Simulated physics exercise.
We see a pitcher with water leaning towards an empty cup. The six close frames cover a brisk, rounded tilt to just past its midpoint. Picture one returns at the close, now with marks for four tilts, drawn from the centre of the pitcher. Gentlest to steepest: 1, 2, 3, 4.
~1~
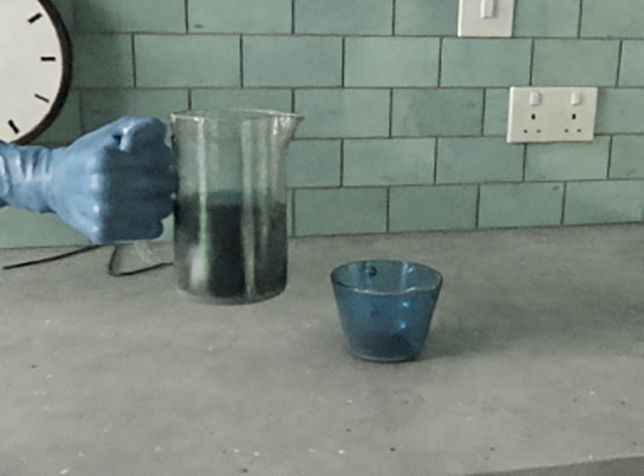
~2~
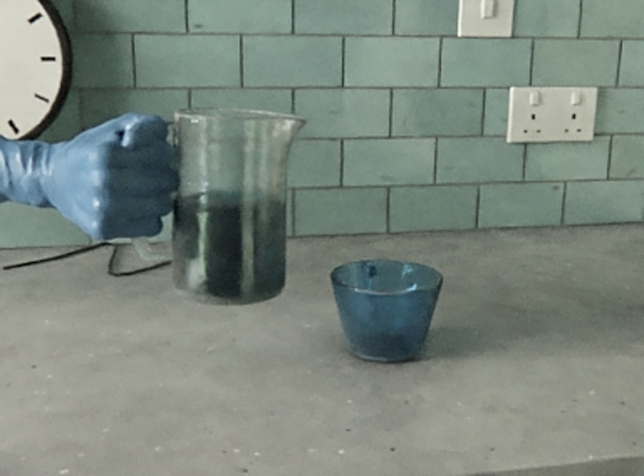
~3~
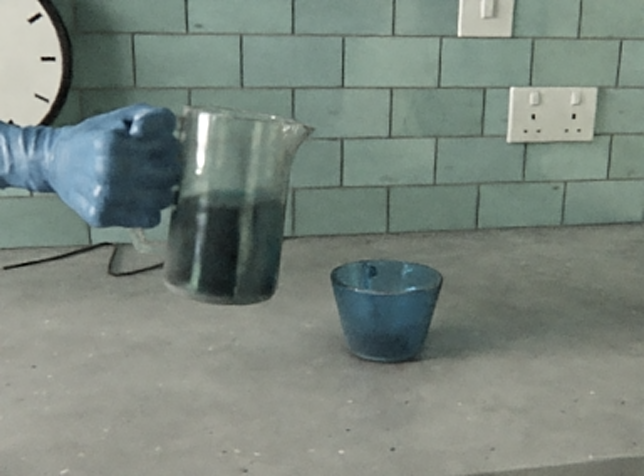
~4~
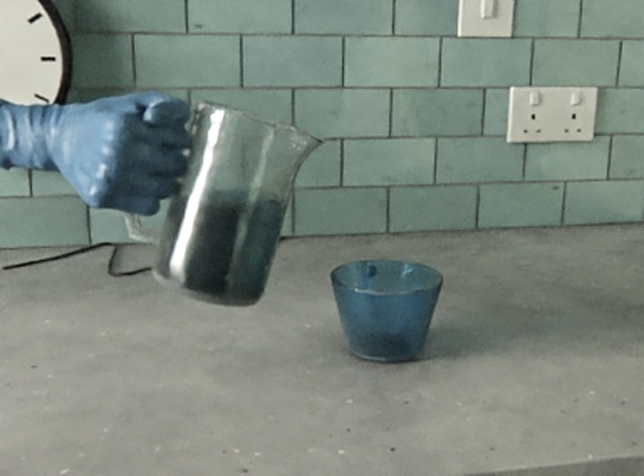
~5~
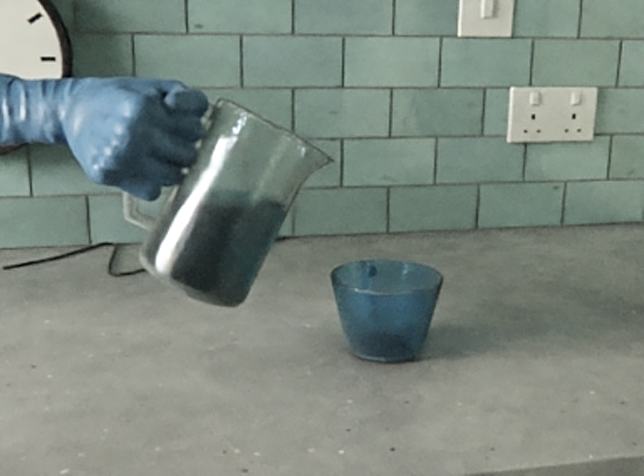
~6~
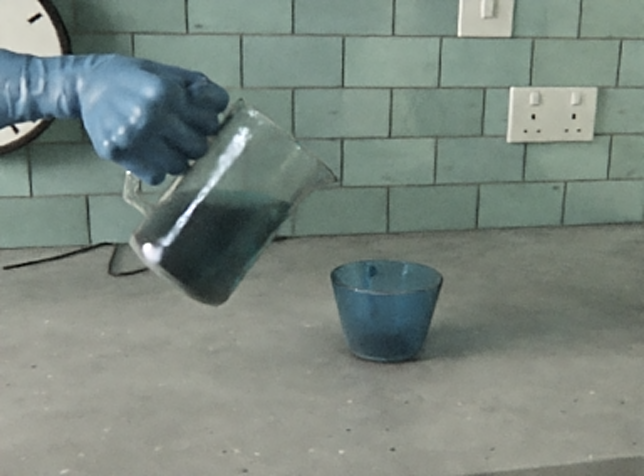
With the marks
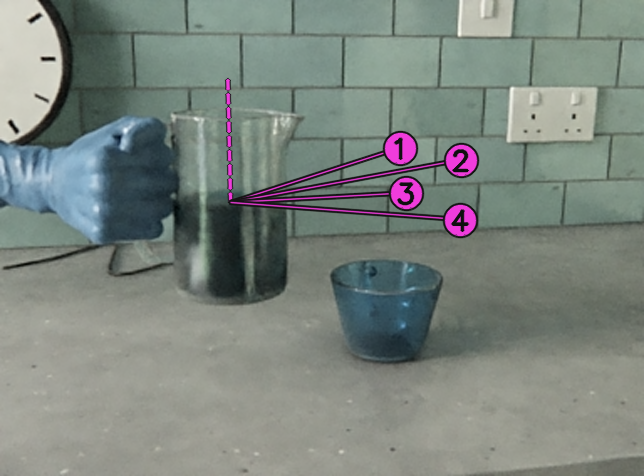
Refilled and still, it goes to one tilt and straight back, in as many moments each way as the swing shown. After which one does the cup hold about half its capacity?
Use tilt 2.
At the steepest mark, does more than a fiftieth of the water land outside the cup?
Yes.
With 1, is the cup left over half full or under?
Under half.
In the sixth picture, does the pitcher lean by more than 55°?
No, it does not.
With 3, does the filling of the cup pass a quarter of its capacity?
Yes, it does.
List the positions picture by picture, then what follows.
In the first frame, upright, lip at (302, 117); rim of the cup round (387, 274); nothing has left yet.
In the second frame, upright, lip at (305, 119); nothing has left yet.
In the third frame, tipped about 8°, lip at (313, 127); nothing has left yet.
In the fourth frame, tipped about 16°, lip at (322, 141); nothing has left yet.
In the fifth frame, tipped about 27°, lip at (332, 159); nothing has left yet.
In the sixth frame, tipped about 39°, lip at (337, 179); nothing has left yet.
On the marked copy, 1 at (384, 153); 2 at (444, 162); 3 at (389, 193); 4 at (443, 218).
With 1, the cup ends with about 33 % of what it can hold.
With 2, the cup ends with about 47 % of what it can hold; 7 % of the water is spilt.
With 3, the cup ends with about 61 % of what it can hold; 12 % of the water is spilt.
With 4, the cup ends with about 64 % of what it can hold; 24 % of the water is spilt.
